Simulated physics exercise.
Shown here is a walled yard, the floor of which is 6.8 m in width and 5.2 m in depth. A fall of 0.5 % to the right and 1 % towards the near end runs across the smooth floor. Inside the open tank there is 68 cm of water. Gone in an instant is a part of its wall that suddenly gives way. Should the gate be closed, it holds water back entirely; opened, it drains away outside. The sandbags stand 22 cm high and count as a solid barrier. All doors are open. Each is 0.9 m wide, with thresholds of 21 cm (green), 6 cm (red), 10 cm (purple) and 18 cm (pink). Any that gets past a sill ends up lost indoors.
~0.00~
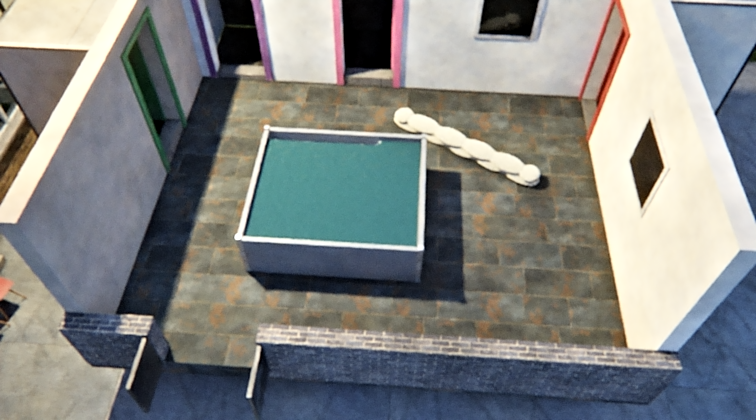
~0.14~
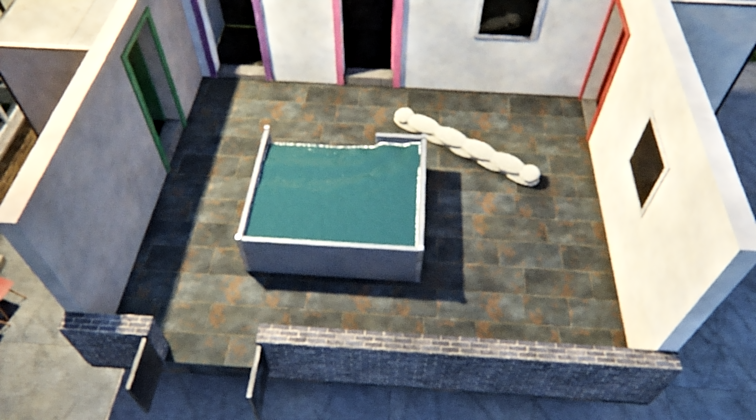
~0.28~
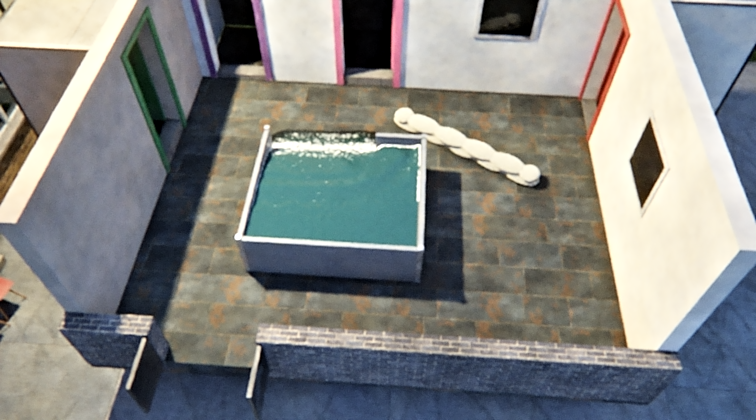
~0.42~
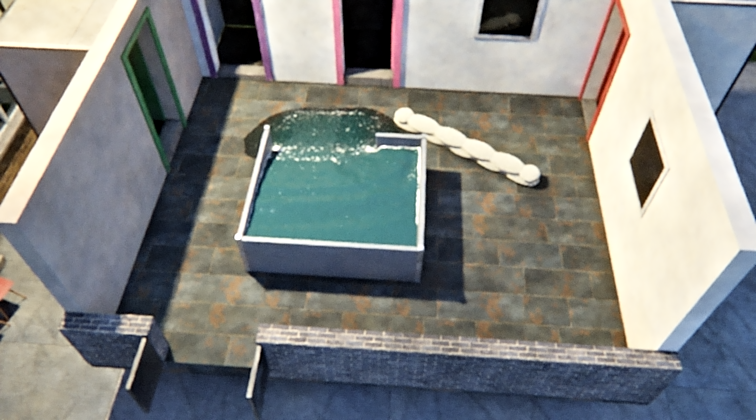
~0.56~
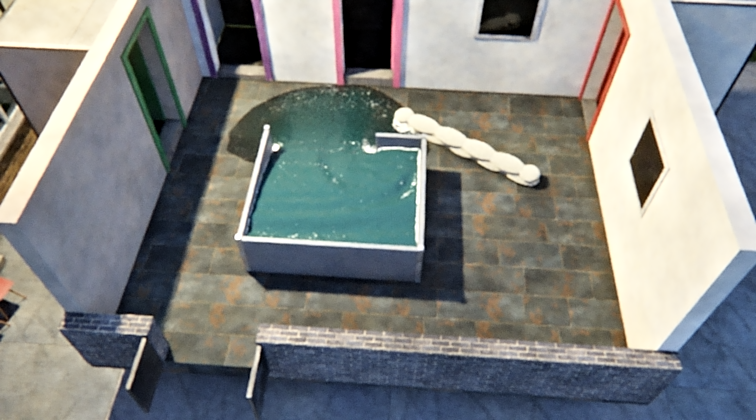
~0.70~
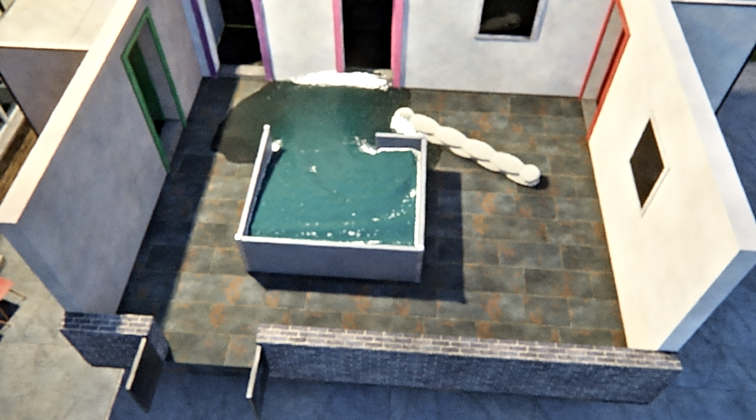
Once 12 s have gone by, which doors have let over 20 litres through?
Outcome: Green door: The inflow ends up lower than the cap, red door: The inflow ends up higher than the cap, purple door: The inflow ends up higher than the cap, pink door: The inflow ends up higher than the cap.
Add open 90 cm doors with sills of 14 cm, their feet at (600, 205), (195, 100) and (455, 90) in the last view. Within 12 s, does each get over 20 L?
Less, more, less.
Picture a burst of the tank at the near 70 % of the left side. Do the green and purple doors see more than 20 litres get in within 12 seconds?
So green ends up short of it and purple ends up past the limit.
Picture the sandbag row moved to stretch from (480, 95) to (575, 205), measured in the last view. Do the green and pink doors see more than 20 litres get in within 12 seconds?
At the green door the limit is not reached, and at the pink door it is exceeded.
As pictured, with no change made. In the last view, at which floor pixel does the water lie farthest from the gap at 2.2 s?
I'd put it close to (561, 96).
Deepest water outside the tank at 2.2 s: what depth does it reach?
Depth: Approx. 45 cm.
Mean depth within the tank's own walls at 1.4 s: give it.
Roughly 42 centimetres.
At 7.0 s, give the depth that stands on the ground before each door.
Centimetres: Green 10 / red 10 / purple 11 / pink 9.
After 1.4 s water covers 25 % of the floor and is deepest (44 cm) near (310, 89); green door not reached, red door not reached, purple door 19 cm at the sill, 2 L in, pink door 40 cm at the sill, 63 L in.
After 2.2 s water covers 35 % of the floor and is deepest (45 cm) near (213, 77); green door 7 cm at the sill, 0 L in, red door not reached, purple door 28 cm at the sill, 37 L in, pink door 36 cm at the sill, 158 L in.
After 3.5 s water covers 60 % of the floor and is deepest (26 cm) near (213, 77); green door 14 cm at the sill, 0 L in, red door 15 cm at the sill, 42 L in, purple door 23 cm at the sill, 139 L in, pink door 21 cm at the sill, 221 L in.
After 7.0 s water covers 85 % of the floor and is deepest (14 cm) near (107, 339); green door 10 cm at the sill, 0 L in, red door 10 cm at the sill, 158 L in, purple door 11 cm at the sill, 215 L in, pink door 9 cm at the sill, 226 L in.
After 12.0 s water covers 95 % of the floor and is deepest (12 cm) near (409, 360); green door 4 cm at the sill, 0 L in, red door 6 cm at the sill, 174 L in, purple door 3 cm at the sill, 217 L in, pink door 4 cm at the sill, 226 L in.
